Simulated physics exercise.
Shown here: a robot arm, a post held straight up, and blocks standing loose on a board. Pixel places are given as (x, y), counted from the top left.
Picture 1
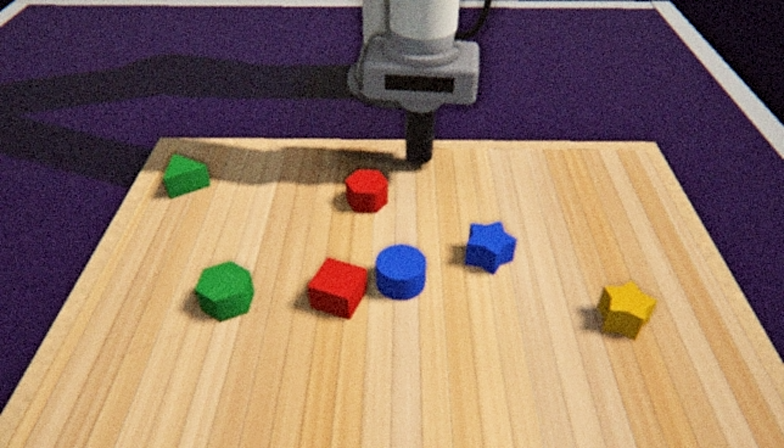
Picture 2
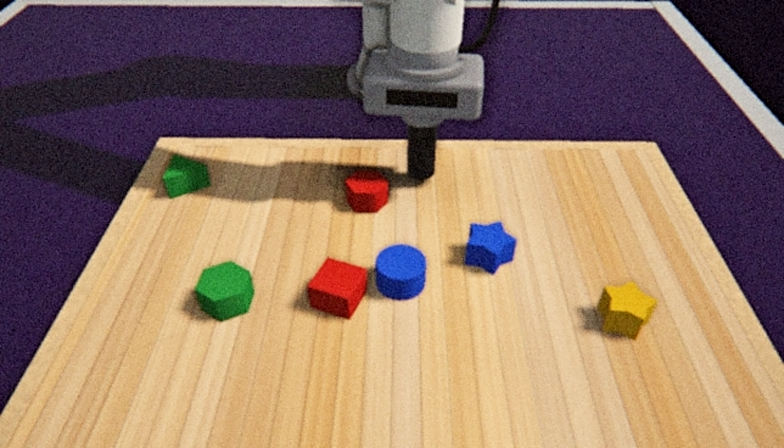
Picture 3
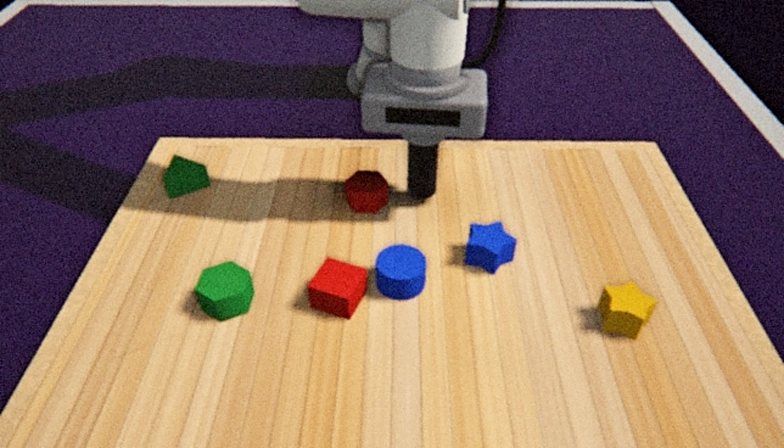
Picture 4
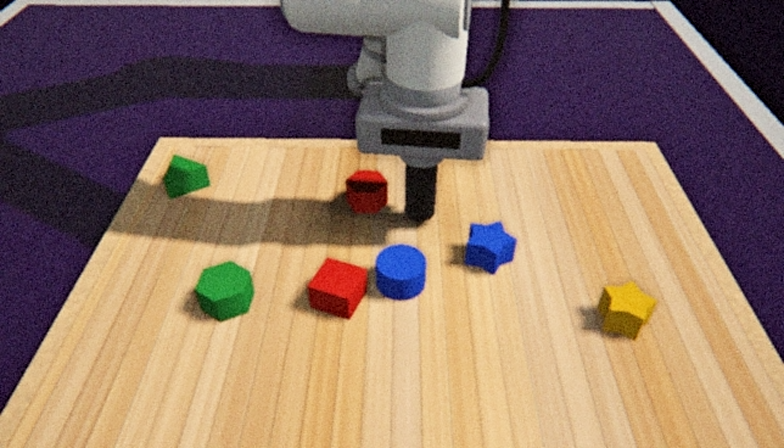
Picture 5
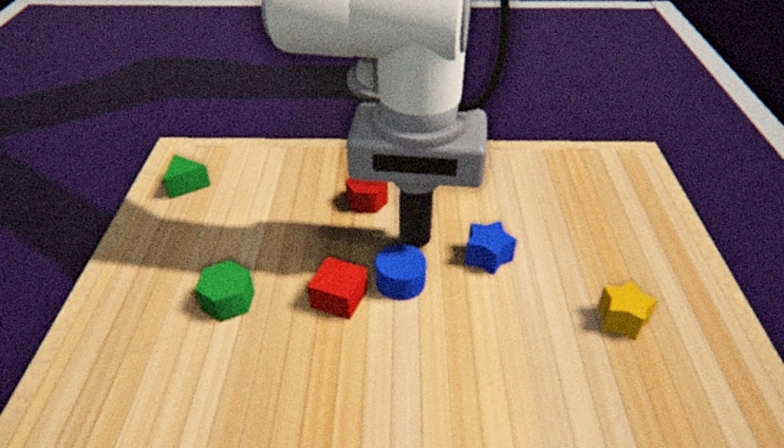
Robot arm lowering a dark upright post toward the viewer across a wooden board, nearing a blue round block among still, colourful blocks.
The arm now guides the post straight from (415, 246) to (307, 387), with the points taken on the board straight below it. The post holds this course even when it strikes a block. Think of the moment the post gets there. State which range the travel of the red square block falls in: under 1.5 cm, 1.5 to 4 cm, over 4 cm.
Answer: 1.5 to 4 cm.
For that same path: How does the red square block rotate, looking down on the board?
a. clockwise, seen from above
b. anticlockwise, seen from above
I choose a.
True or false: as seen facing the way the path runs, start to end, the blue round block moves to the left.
True - the claim holds.
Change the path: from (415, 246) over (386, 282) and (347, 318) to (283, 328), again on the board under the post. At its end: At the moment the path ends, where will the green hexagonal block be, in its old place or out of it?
It's moved.
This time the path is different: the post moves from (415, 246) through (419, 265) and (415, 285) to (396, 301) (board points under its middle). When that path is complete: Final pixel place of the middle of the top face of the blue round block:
Located at (367, 306).
On the path given first. One third of the way, post (382, 277); blue round block (390, 296).
Two thirds of the way, post (345, 323); red square block (306, 292), turned 75° clockwise; blue round block (390, 321).
At the end, post (305, 378); red square block (305, 292), turned 80° clockwise; blue round block (390, 321); blue star-shaped block still.
